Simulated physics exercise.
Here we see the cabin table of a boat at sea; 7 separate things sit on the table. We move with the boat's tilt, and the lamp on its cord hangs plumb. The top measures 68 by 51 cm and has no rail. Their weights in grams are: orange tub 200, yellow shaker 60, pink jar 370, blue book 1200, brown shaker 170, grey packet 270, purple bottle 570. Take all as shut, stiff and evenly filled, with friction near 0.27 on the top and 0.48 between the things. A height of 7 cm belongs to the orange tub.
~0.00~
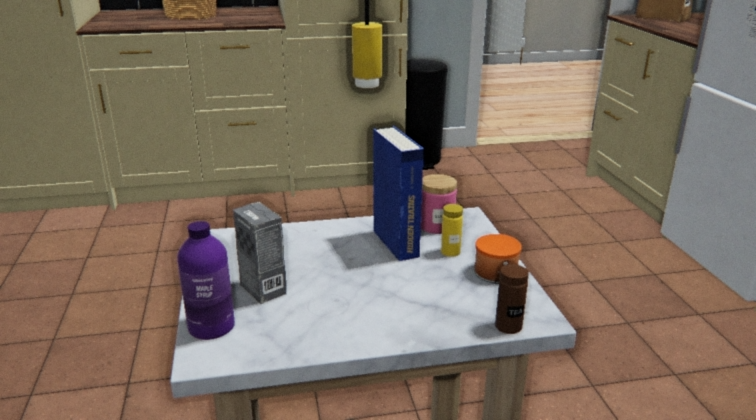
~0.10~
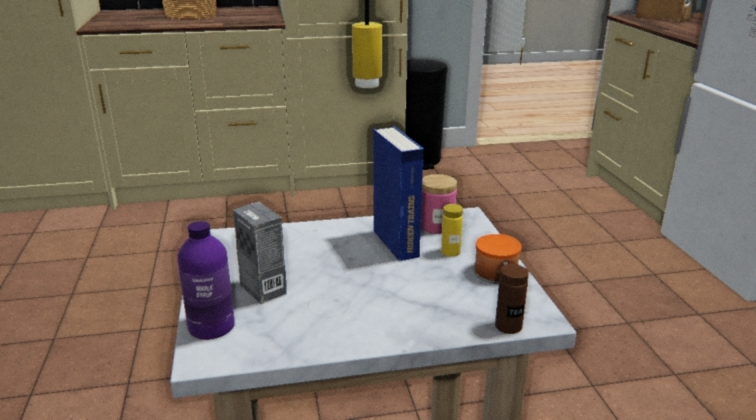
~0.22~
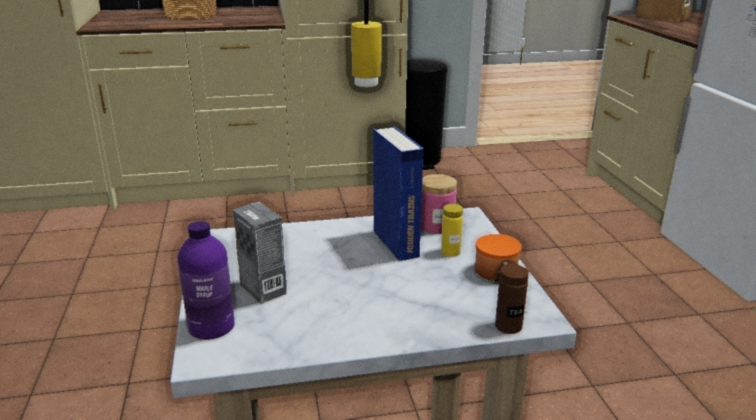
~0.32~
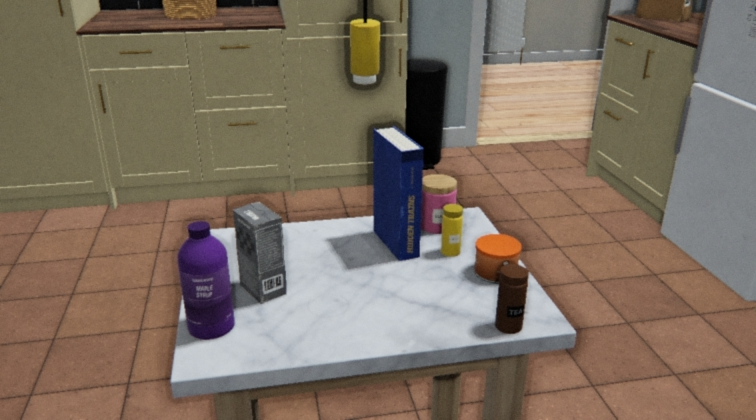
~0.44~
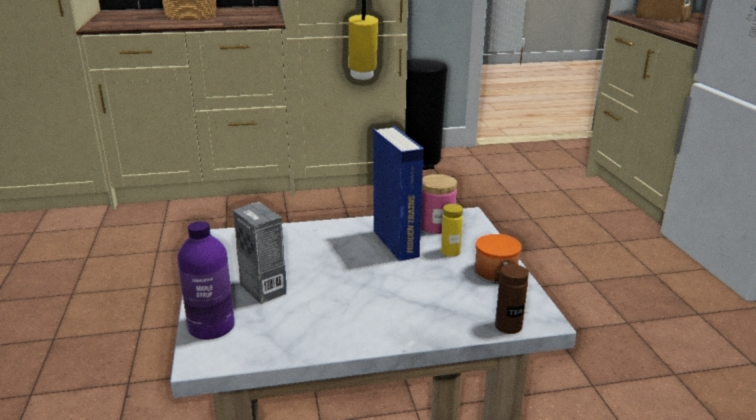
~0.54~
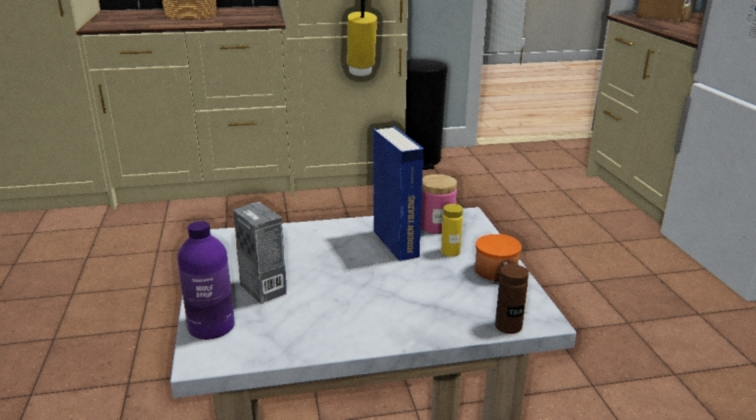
To begin with, a blue book, a grey packet, a purple bottle and four other containers stand on a marble-topped table, while a yellow lamp hangs beyond it. The lamp then shifts slightly leftward and upward in view, little by little, while everything on the table stays in place.
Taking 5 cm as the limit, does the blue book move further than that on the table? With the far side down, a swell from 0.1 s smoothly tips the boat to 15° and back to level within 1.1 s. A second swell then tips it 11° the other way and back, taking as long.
I'd say it sits tight.
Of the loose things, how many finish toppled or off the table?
In total, 0.
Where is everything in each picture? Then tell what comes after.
Boat level; blue book (397, 193); orange tub (497, 258), in the first picture.
Boat level; pink jar (438, 204); brown shaker (512, 299), in the second picture.
Boat heeled 2°, far side down; grey packet (260, 253); purple bottle (205, 278), in the third picture.
Boat heeled 5°, far side down; orange tub (497, 258); yellow shaker (452, 230), in the fourth picture.
Boat heeled 10°, far side down; pink jar (438, 204); brown shaker (512, 299), in the fifth picture.
Boat heeled 14°, far side down; blue book (397, 193); grey packet (260, 253), in the sixth picture.
By 0.94 s, boat heeled 7°, far side down.
By 1.44 s, boat heeled 5°, near side down.
By 1.94 s, boat heeled 8°, near side down.
By 2.54 s, boat level.
When it is over (2.8 s), all 7 within 5 cm of the start. In the last view, blue book near (397, 193).
